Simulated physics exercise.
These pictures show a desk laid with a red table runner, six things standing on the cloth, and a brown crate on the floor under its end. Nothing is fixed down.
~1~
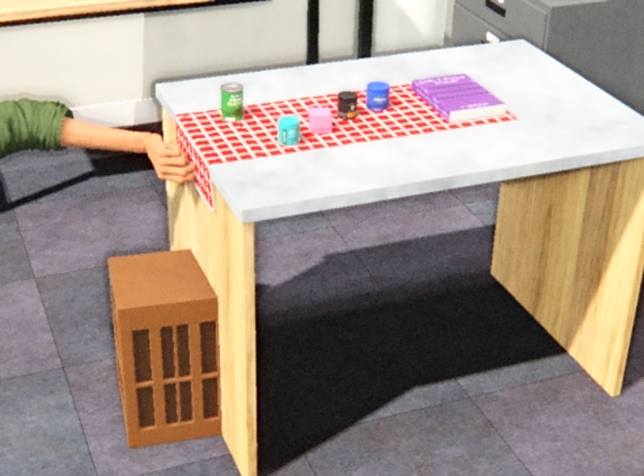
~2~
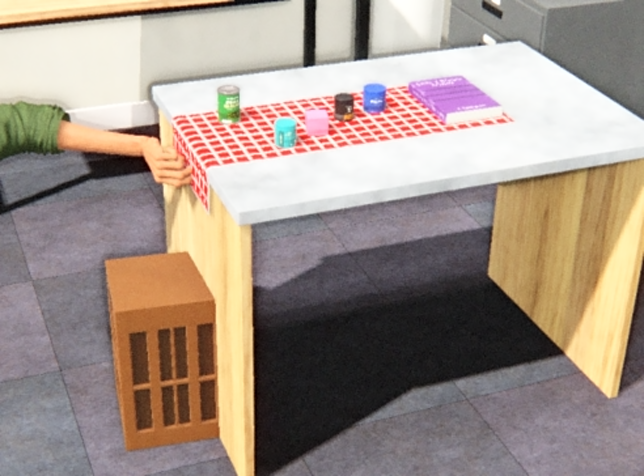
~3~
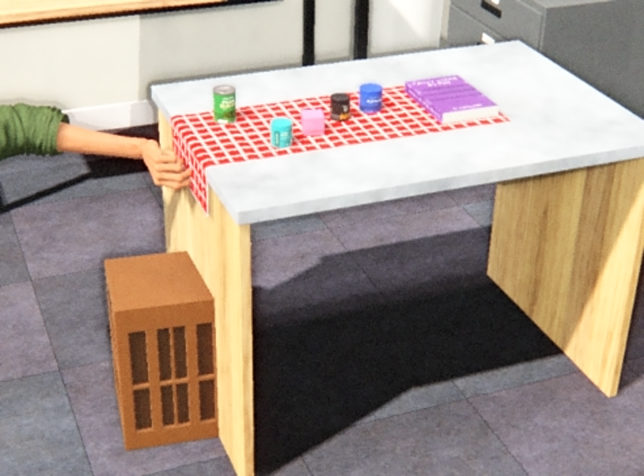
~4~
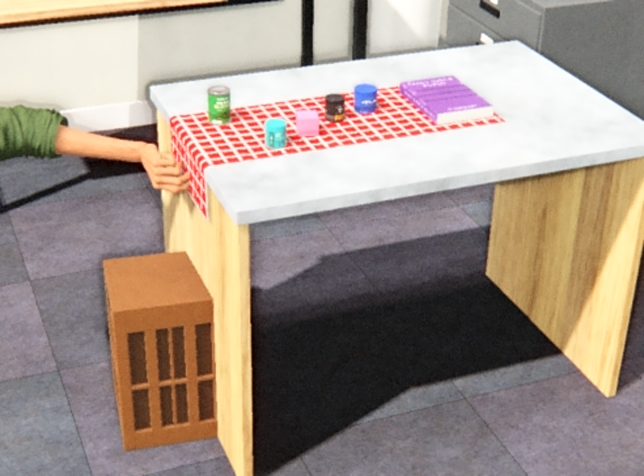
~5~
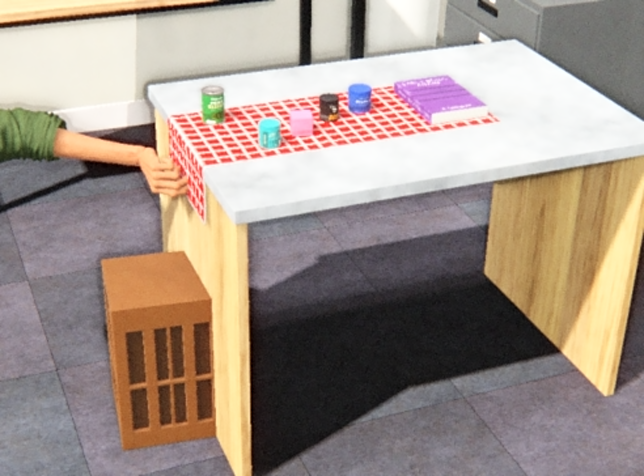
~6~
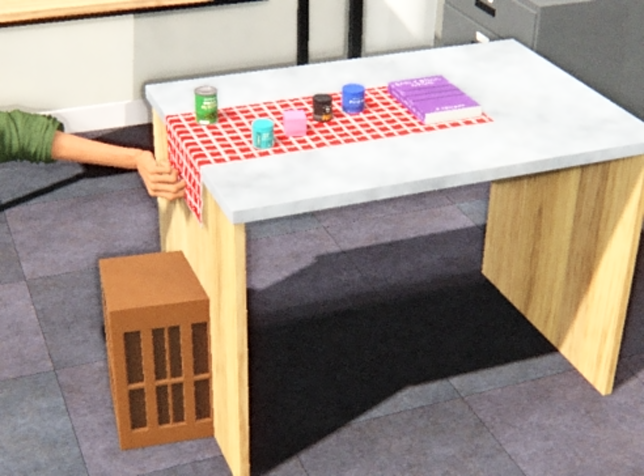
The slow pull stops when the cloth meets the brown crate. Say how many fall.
The desk loses two.
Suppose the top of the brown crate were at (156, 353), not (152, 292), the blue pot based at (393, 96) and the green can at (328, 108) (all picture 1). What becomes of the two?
The blue pot holds on, the green can falls.
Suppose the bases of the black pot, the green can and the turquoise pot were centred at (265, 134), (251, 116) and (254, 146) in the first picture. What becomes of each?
The black pot falls, the green can drops off, the turquoise pot falls.
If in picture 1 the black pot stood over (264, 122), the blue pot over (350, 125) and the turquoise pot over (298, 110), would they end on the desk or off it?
The black pot tumbles off, the blue pot holds on, the turquoise pot keeps its place on top.
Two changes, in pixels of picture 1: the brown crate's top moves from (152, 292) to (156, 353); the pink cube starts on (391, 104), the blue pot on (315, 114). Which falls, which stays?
The pink cube survives, the blue pot drops off.
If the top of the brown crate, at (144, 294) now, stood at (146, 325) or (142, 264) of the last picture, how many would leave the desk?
The count: 3 and 1.
Early on, hem near (186, 227); all still up.
Midway, hem near (185, 256); green can gone.
Near the end, hem on the crate; green can and turquoise pot gone.
Finally, hem on the crate; green can and turquoise pot gone. The count of fallen things is two.
